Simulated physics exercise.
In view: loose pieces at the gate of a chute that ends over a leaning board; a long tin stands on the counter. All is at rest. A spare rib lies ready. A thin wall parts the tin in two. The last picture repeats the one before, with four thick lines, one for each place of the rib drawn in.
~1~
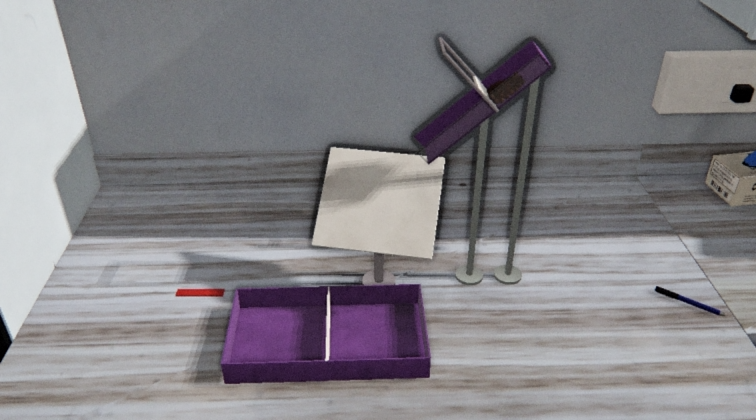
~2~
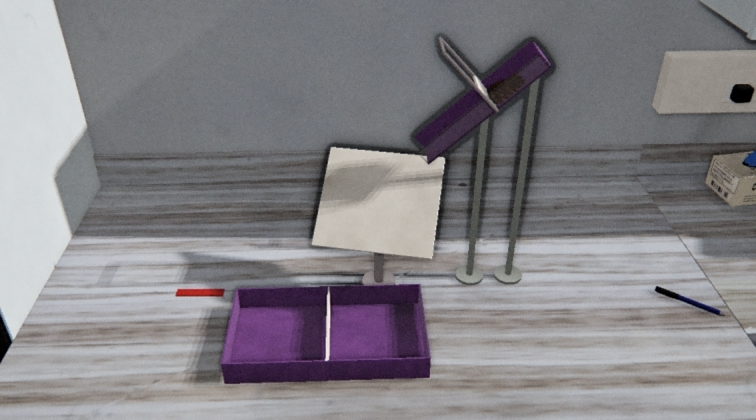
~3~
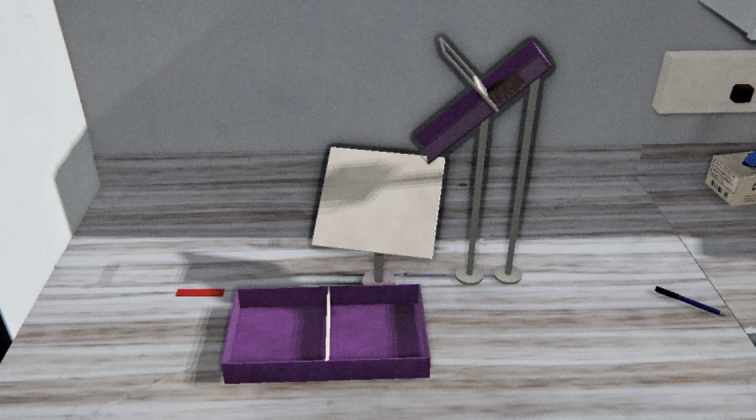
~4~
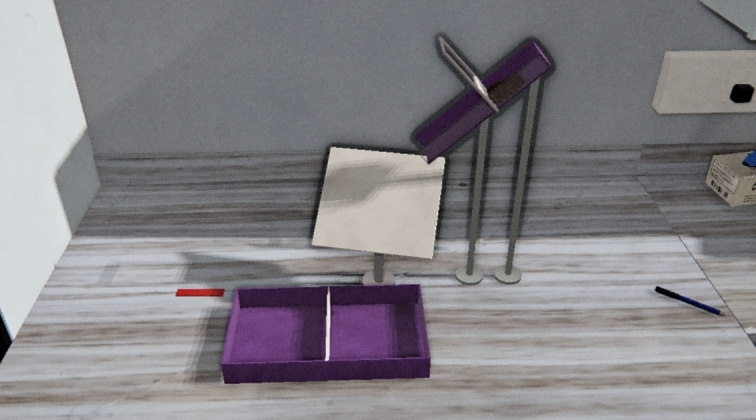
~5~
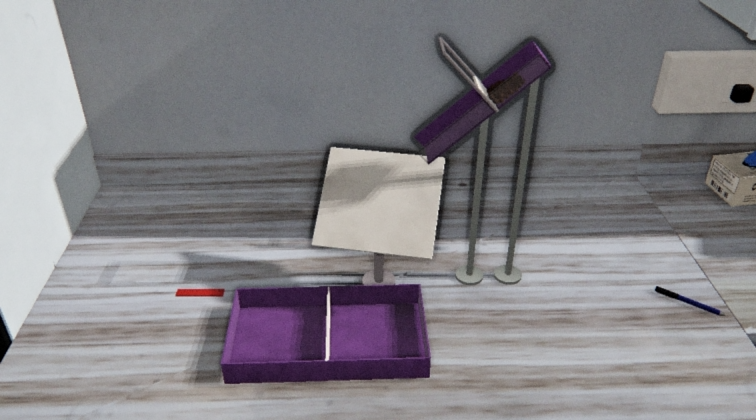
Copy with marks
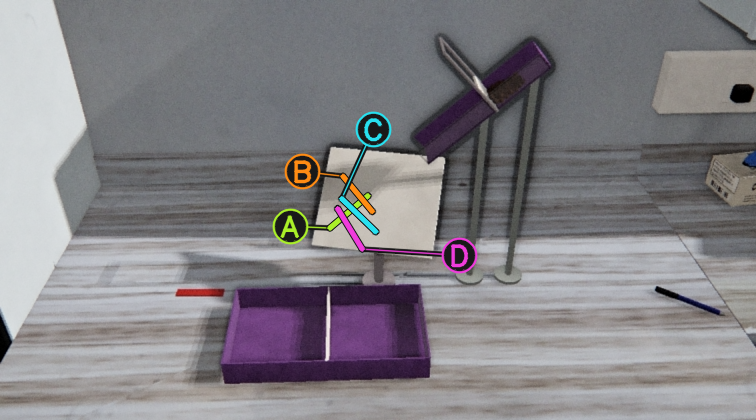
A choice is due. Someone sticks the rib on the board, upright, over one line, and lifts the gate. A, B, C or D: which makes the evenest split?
Line A.
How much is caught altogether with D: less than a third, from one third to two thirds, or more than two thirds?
Line D gives more than two thirds.
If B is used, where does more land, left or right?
Right.
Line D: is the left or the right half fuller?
Right.
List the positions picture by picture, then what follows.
The first picture shows load behind the gate at (499, 89), allspice berries; lip of the chute at (427, 156), sloping fairly steeply.
The second picture shows middle of the board at (379, 201), tilted fairly steeply; middle of its low edge at (371, 252); of its high edge at (387, 152).
The third picture shows front corners of the tin at (222, 364) and (430, 358); front end of its middle wall at (326, 361); gate still shut at (479, 85).
The fourth picture shows middle of the load at (499, 89); lip at (427, 156).
The fifth picture shows middle of the load at (499, 89); lip at (427, 156).
On the marked copy, line A from (368, 195) to (329, 228); line B from (342, 176) to (372, 211); line C from (341, 198) to (375, 231); line D from (337, 208) to (362, 249).
With A, of what is caught, about two thirds in the left half, about a third in the right.
With B, of what is caught, a small part in the left half, most in the right.
With C, of what is caught, a stray few in the left half, nearly all in the right.
With D, of what is caught, a stray few in the left half, nearly all in the right.
